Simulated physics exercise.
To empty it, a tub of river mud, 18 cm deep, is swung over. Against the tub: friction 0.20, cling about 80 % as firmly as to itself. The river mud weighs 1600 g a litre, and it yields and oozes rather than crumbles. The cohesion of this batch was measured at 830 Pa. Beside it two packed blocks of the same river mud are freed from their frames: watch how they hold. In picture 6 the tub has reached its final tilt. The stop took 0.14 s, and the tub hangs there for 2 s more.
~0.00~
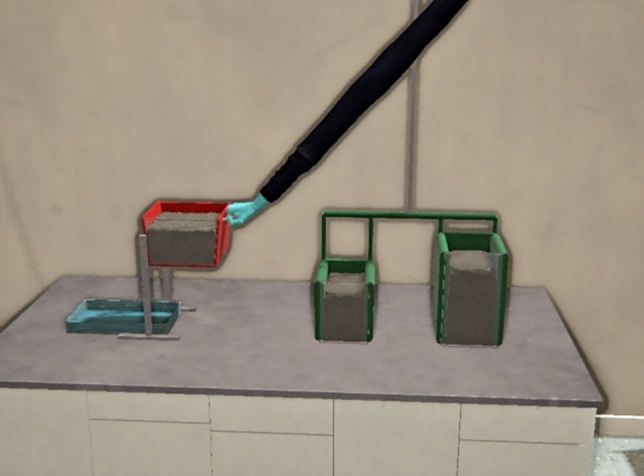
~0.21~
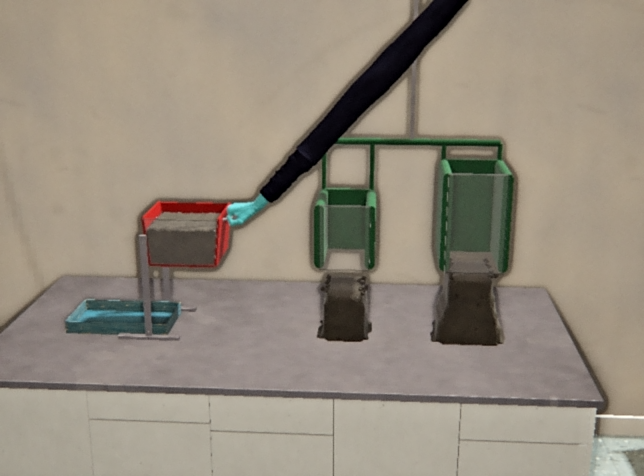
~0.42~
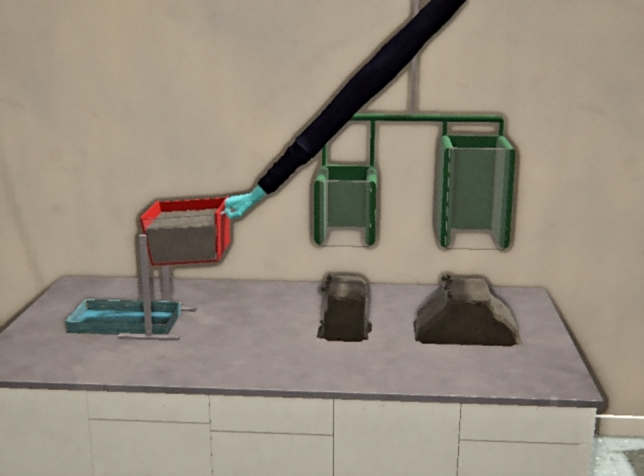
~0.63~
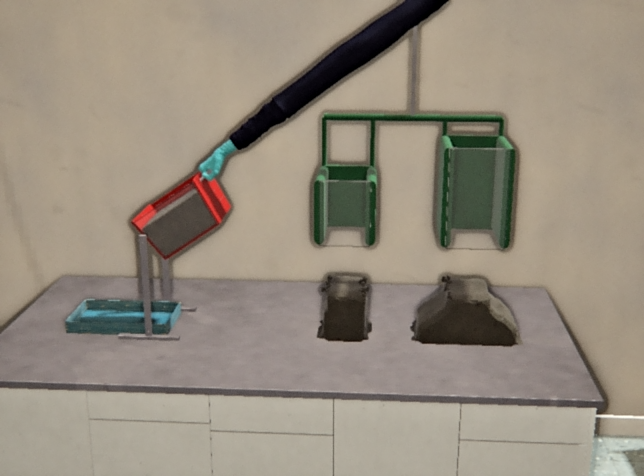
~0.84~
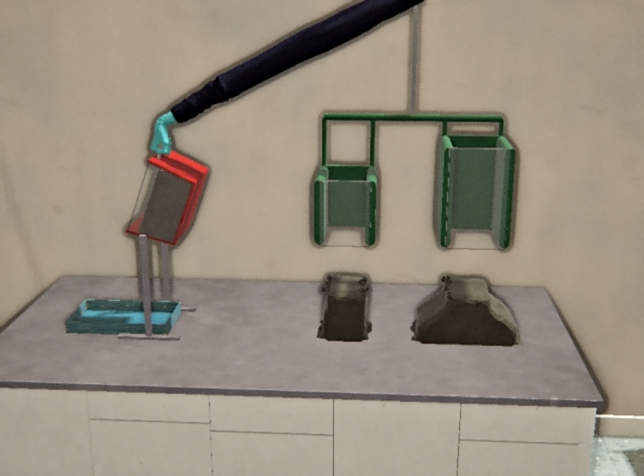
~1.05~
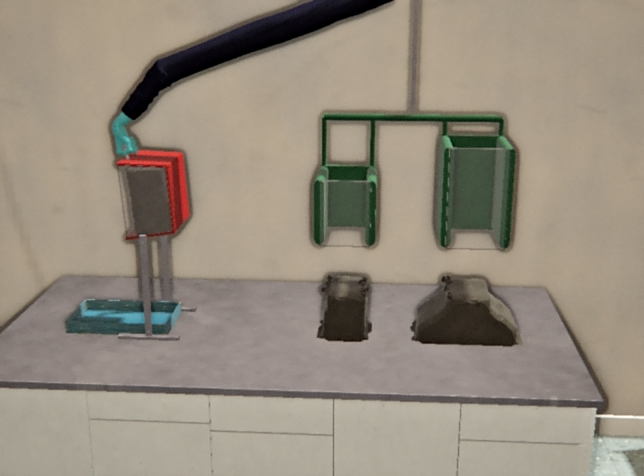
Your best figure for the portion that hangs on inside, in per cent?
Expect roughly 38 %.
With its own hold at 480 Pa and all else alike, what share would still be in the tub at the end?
Then about 30 %.
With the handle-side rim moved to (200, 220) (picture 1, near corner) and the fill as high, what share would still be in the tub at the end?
In that case some 65 per cent.
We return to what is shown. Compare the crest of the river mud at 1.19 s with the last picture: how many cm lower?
Some 4 cm.
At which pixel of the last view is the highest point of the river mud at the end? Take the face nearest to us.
Around (149, 212).
After 1.19 s, the tub is at 94 degrees and holds 95 %.
After 1.36 s, the tub is at 94 degrees and holds 51 %.
After 1.53 s, the tub is at 94 degrees and holds 38 %.
After 1.70 s, the tub is at 94 degrees and holds 38 %.
After 3.05 s, at the end, the tub is at 94 degrees and holds 38 %.
